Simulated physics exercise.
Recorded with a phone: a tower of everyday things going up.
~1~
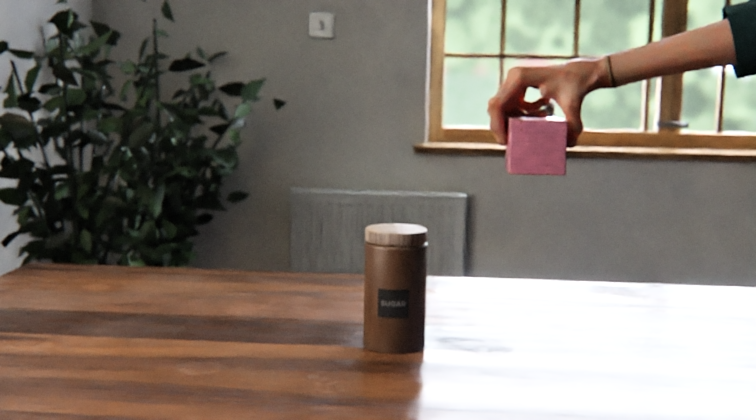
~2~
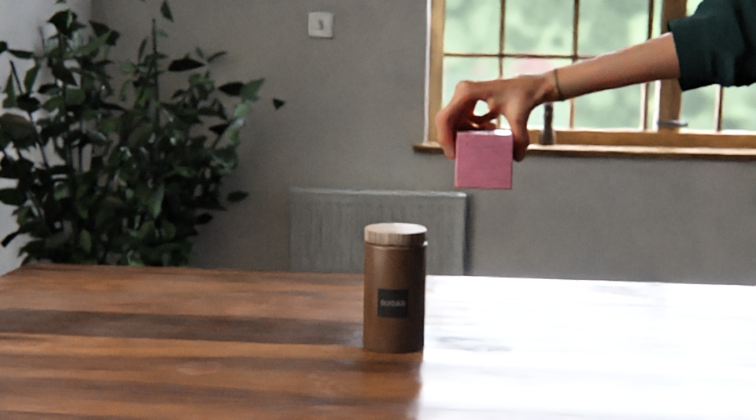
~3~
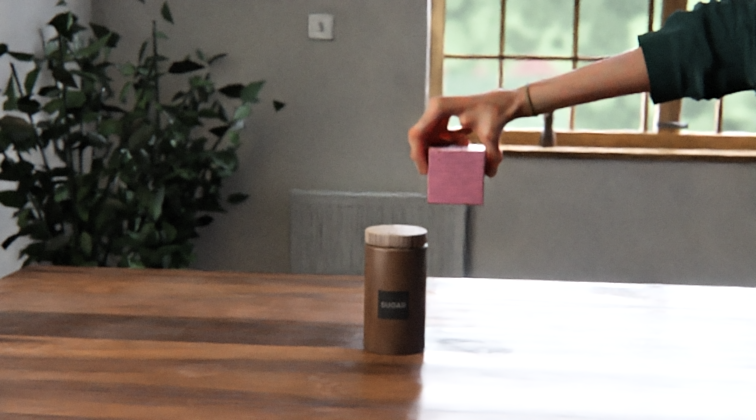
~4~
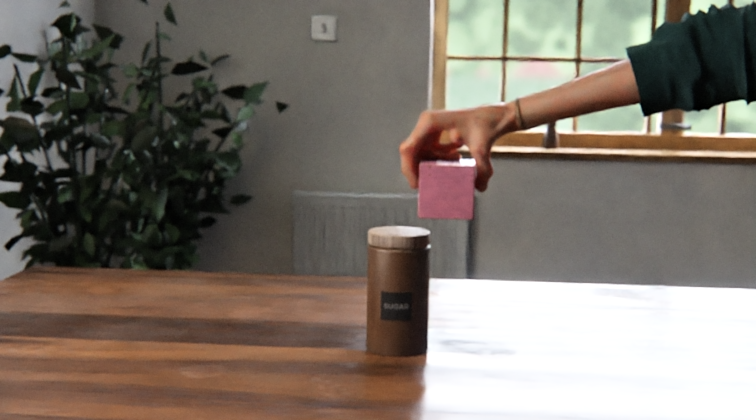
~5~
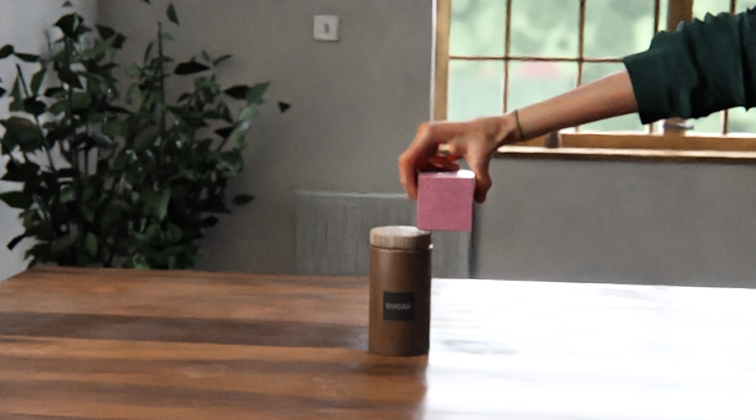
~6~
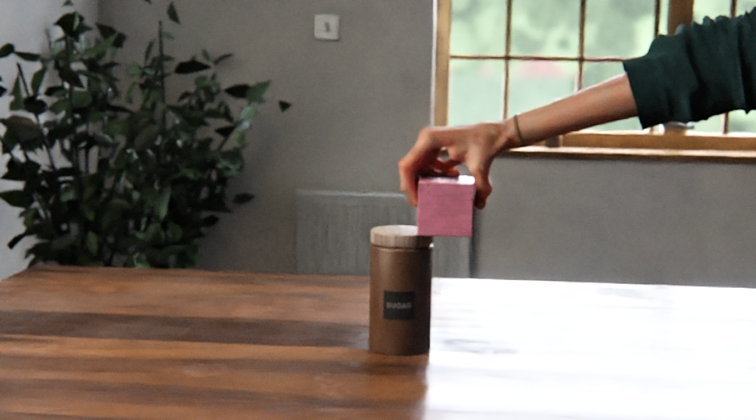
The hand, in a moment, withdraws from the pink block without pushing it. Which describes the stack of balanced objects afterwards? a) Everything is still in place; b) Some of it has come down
The answer is b.
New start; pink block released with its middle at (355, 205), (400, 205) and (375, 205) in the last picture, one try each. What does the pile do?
Well, in the first case it tumbles down, in the second it stays steady, and in the third it stays steady.
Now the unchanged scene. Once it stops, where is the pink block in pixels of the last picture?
Roughly at pixel (457, 324).
Then, 0.30 s later than the last frame, pink block now fallen.
Then, 0.40 s later than the last frame, things are still on the move.
Then, 1.30 s later than the last frame, nothing new.
When it is over, fallen, pink block; brown jar as before. End places, in pixels of the last picture, pink block near (457, 323). The pile gives way.
